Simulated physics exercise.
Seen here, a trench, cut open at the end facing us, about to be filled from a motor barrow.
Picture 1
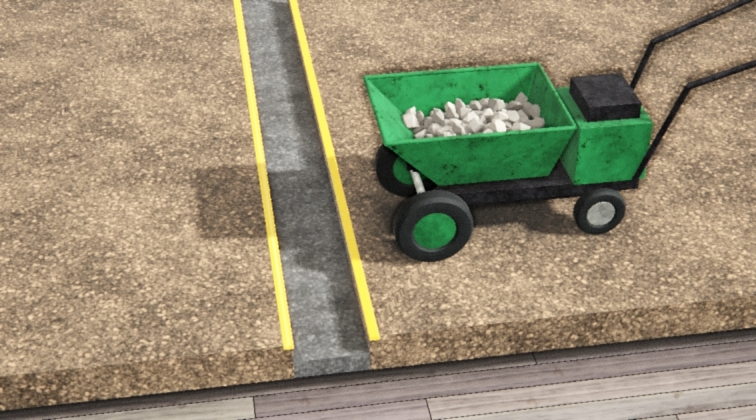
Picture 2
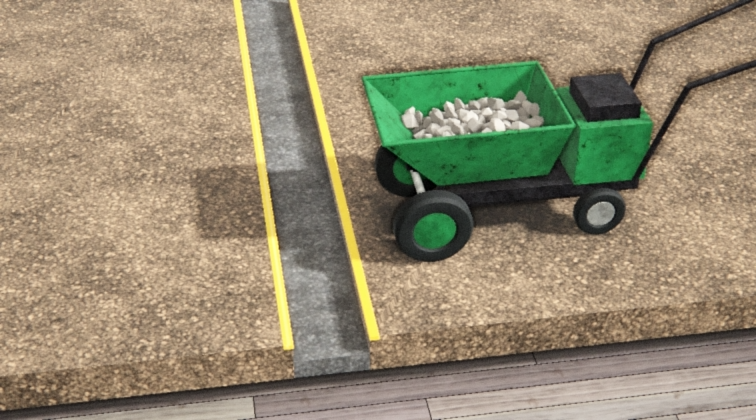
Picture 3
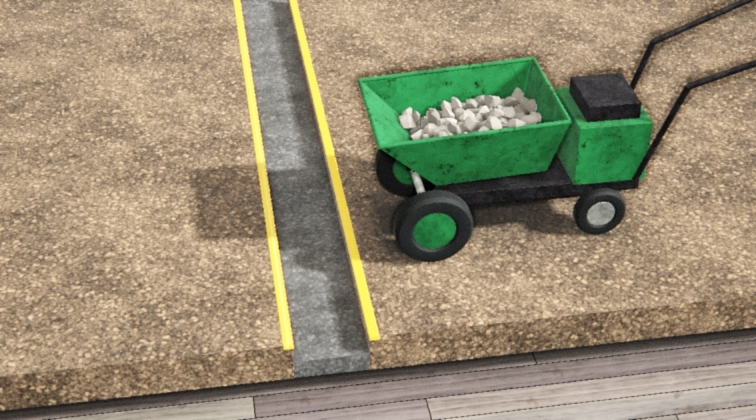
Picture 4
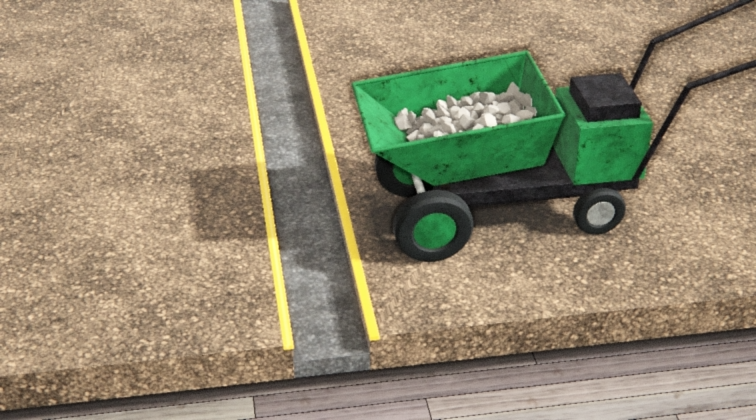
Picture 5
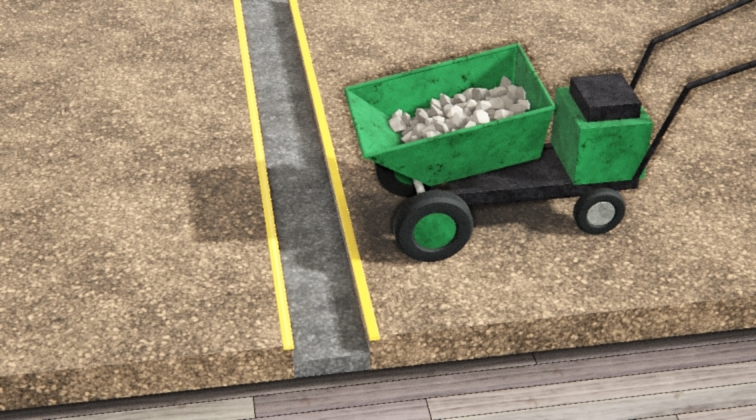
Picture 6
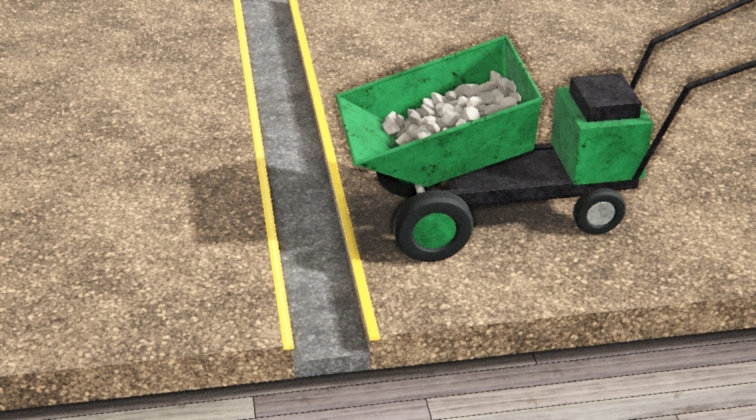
A green skip full of pale broken stones tilts slowly on a motor barrow with black handles, seen from above and to one side on brown gravelly ground. To its left runs a shallow grey trench edged in yellow, its cut end facing us above grey boards. The skip's back rises and its lip dips leftward, gently then clearly, while wheels and camera stay still.
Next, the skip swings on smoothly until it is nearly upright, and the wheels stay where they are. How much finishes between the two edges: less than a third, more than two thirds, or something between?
The trench takes between a third and two thirds.
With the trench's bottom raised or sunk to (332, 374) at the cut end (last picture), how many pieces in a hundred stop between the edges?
Near 80 %.
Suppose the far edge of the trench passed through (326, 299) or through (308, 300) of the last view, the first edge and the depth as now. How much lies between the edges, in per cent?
The first gives 0 %, the second 10 %.
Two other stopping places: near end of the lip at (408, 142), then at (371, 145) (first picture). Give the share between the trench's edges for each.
The first gives 70 %, the second 30 %.
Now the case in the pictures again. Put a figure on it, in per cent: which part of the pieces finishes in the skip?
Roughly 35 in a hundred.
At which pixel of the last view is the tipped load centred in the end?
Near (290, 242).
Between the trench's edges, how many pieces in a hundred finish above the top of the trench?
Close to 15 per cent.
Just after the last frame, skip tipped steeply; every one in the skip.
A moment on, skip tipped right over; roughly two thirds in the skip; roughly a quarter in or heaped over the trench; about a tenth beyond it.
Further on, skip tipped right over; roughly a third in the skip; roughly half in or heaped over the trench; roughly a quarter beyond it.
When it is over, skip tipped right over; roughly a third in the skip; roughly half in or heaped over the trench; roughly a quarter beyond it.
